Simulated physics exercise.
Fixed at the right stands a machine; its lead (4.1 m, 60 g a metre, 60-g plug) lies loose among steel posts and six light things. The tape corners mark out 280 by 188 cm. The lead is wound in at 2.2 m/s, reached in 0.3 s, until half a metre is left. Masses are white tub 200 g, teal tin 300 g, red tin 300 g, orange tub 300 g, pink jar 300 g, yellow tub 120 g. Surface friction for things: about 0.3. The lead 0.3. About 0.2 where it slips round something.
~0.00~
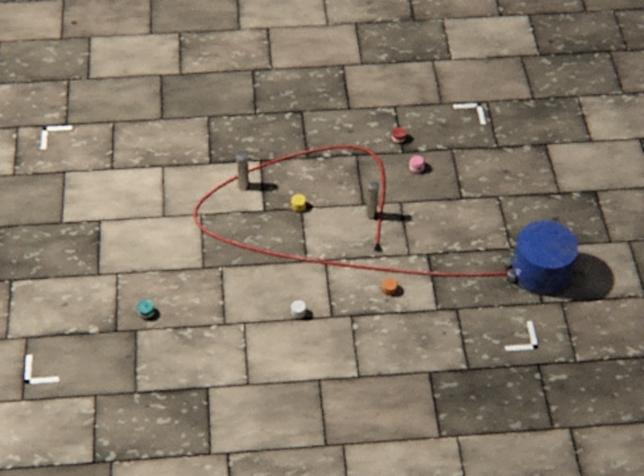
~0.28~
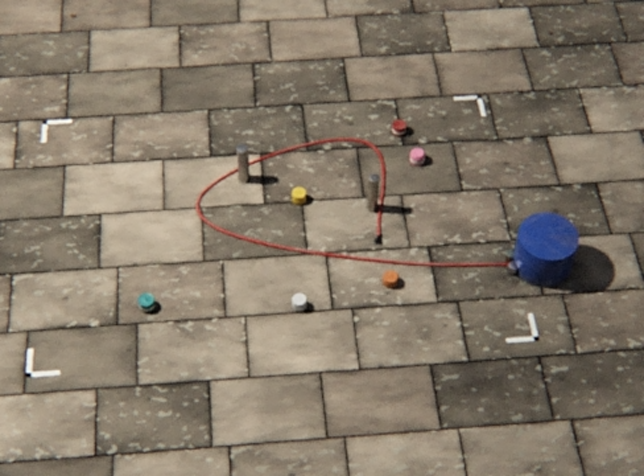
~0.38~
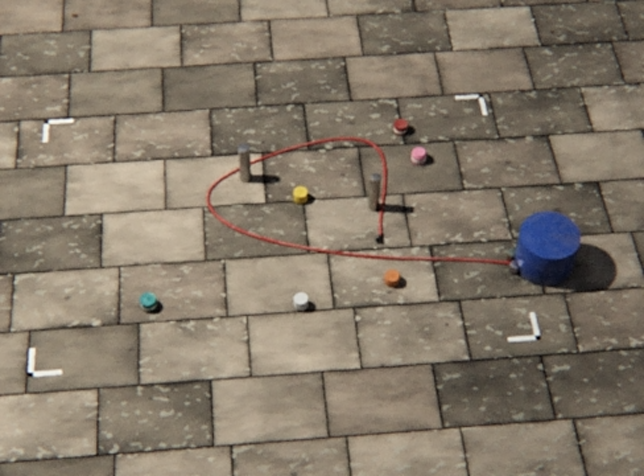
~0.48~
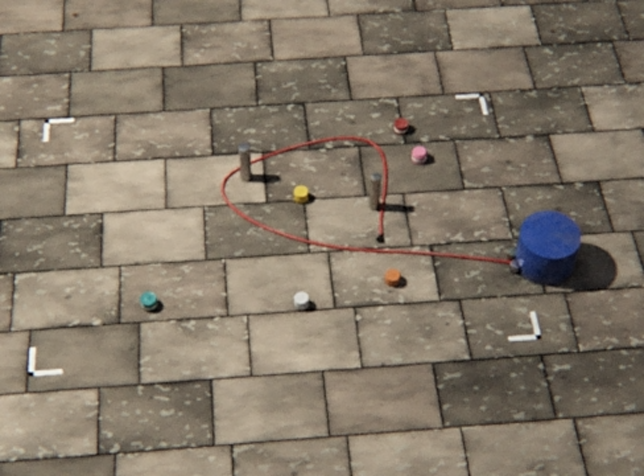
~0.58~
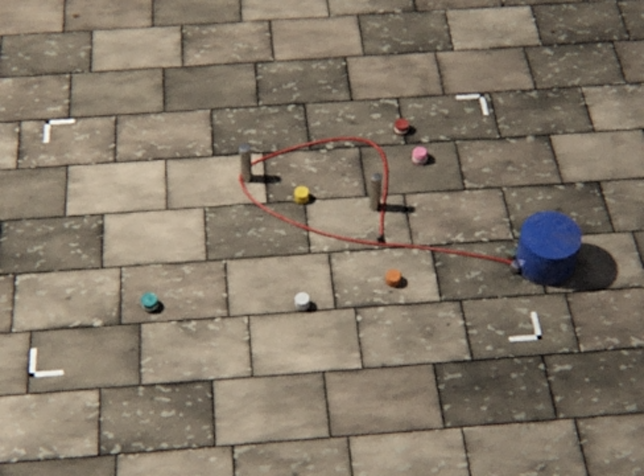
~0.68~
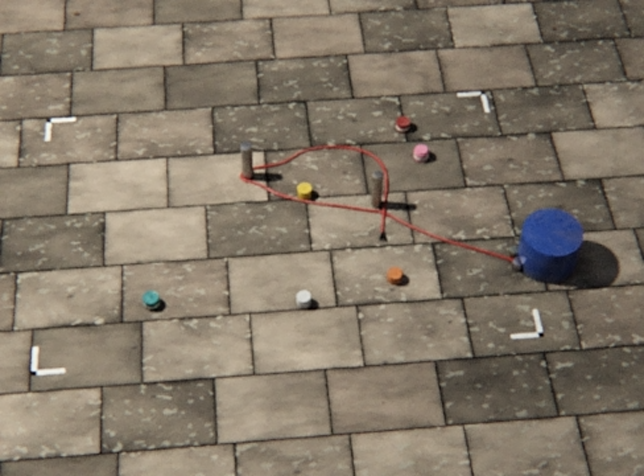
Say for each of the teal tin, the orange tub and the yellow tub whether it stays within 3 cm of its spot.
Teal tin - it does, orange tub - it does not, yellow tub - it does not.
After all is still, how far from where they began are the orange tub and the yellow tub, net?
Net shift, approx.: Orange tub = 130 cm, yellow tub = 35 cm.
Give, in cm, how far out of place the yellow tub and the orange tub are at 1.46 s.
The yellow tub has shifted 30 cm and the orange tub 4 cm.
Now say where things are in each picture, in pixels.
In the first picture, teal tin (145, 306); orange tub (390, 284); yellow tub (299, 200); posts (242, 155) (374, 185); lead runs through (453, 275) (314, 261) (195, 213) (299, 154) (383, 193).
In the second picture, lead runs through (458, 265) (198, 207) (383, 185).
In the third picture, lead runs through (476, 260) (211, 208) (385, 184).
In the fourth picture, lead runs through (506, 262) (235, 210) (385, 184).
In the fifth picture, lead runs through (271, 212) (386, 184).
In the sixth picture, teal tin (151, 297); orange tub (395, 273); yellow tub (305, 188); lead runs through (446, 241) (313, 203) (287, 161) (387, 182).
At 1.1 s, plug at (321, 139); yellow tub 4 cm off its start.
At 1.5 s, plug at (343, 350); yellow tub 32 cm off its start, orange tub 4 cm off its start, white tub 14 cm off its start.
At 1.8 s, plug at (449, 258); orange tub 74 cm off its start at (519, 319), yellow tub 36 cm off its start at (339, 153), white tub on its side, 148 cm off its start at (535, 438).
At 2.2 s, plug at (463, 250); orange tub 120 cm off its start, yellow tub 36 cm off its start, white tub on its side, 239 cm off its start.
At 3.0 s, plug at (467, 251); orange tub 127 cm off its start at (617, 339), yellow tub 37 cm off its start at (339, 153), teal tin 0 cm off its start at (151, 297), white tub on its side, 297 cm off its start.
